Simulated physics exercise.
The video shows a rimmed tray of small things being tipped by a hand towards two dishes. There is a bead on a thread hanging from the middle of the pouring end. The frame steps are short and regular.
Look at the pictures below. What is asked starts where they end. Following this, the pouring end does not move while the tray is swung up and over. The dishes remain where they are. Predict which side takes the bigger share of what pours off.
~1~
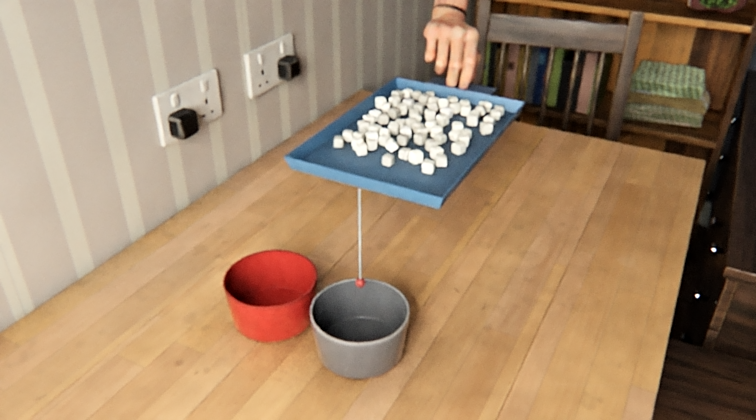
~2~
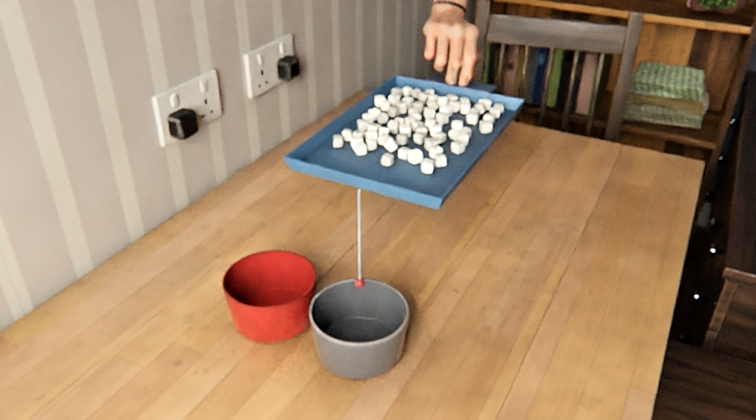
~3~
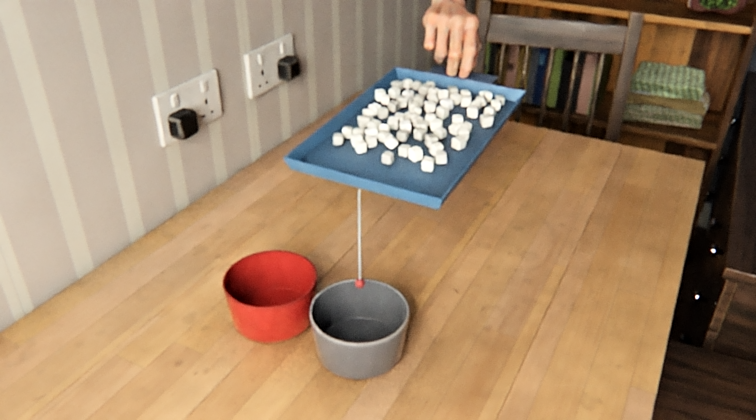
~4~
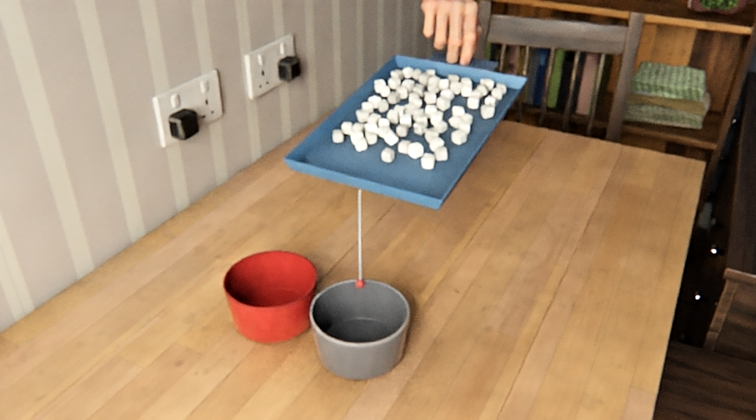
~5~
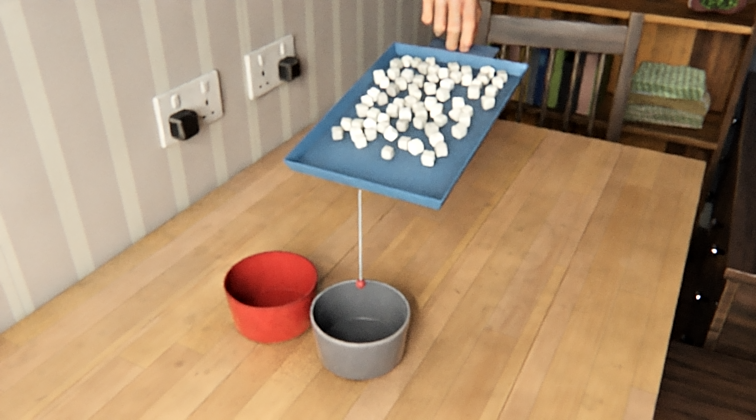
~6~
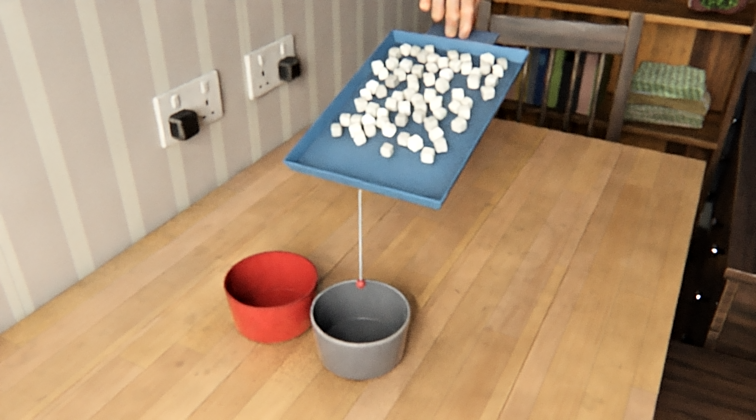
The dish to the right will collect more.
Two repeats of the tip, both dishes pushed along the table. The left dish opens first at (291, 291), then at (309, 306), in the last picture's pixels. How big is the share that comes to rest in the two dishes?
About 80 per cent, then about 80 per cent.
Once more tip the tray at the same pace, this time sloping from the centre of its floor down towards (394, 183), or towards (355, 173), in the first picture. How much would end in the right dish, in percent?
First case about 40 percent; second case about 30 percent.
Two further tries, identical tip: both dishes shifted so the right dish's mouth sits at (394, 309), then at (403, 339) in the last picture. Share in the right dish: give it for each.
10 %, then 30 %.
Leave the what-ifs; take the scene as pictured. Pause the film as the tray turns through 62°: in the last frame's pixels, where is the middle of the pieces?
I'd put it at about (355, 158).
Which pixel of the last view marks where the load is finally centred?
(336, 349).
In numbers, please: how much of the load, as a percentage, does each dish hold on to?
Left about 20, right about 40 in a hundred.
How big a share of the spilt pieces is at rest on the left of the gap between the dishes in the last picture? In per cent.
Left fraction: Around 60 per cent.
Just after the last frame, tray tipped steeply; almost all on the tray; just a few in the right dish; about a tenth in the air.
A moment on, tray tipped past a quarter turn; roughly two thirds on the tray; about a tenth in the right dish; about a tenth in the left dish; just a few outside both; roughly a quarter in the air.
Further on, tray tipped past a quarter turn; roughly a third in the right dish; roughly a quarter in the left dish; roughly half outside both.
When it is over, tray tipped past a quarter turn; roughly a third in the right dish; roughly a quarter in the left dish; roughly half outside both.
